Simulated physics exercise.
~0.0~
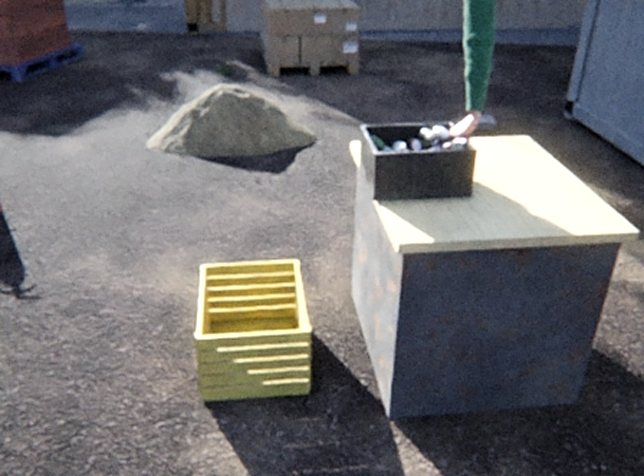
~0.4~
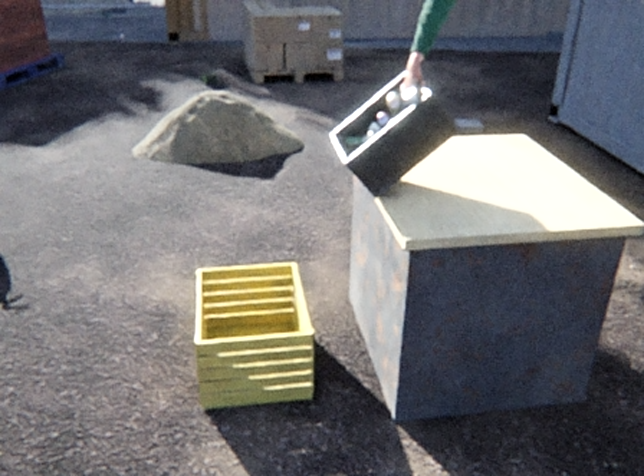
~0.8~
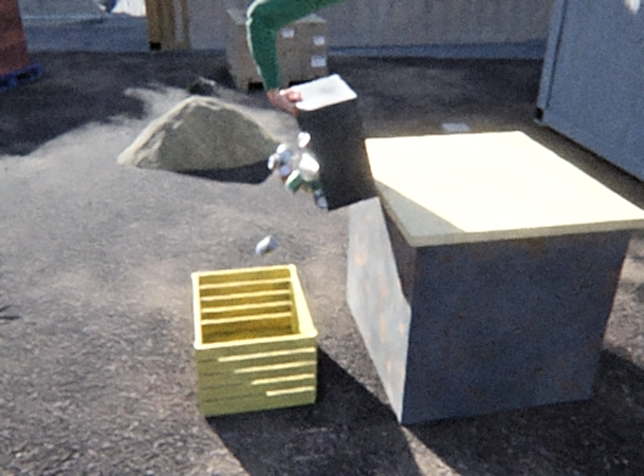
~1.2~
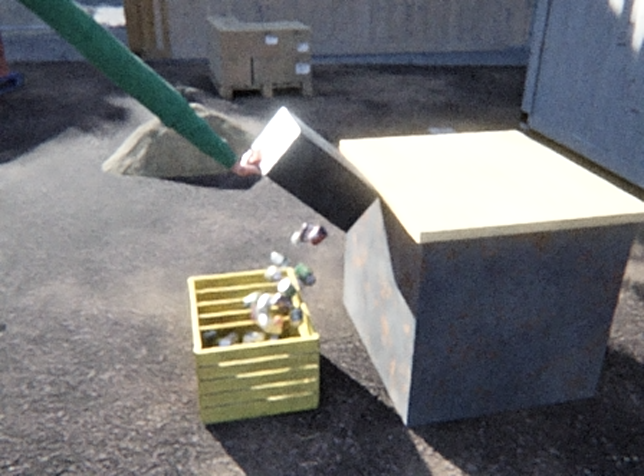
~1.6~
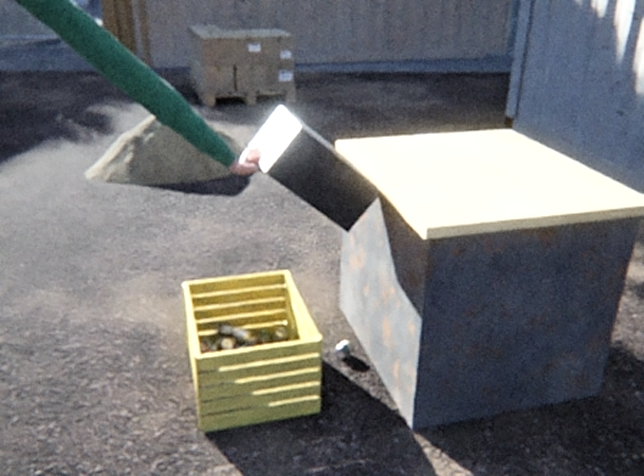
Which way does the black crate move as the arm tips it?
The black crate moves to the left, off the bench top and toward the yellow bin.
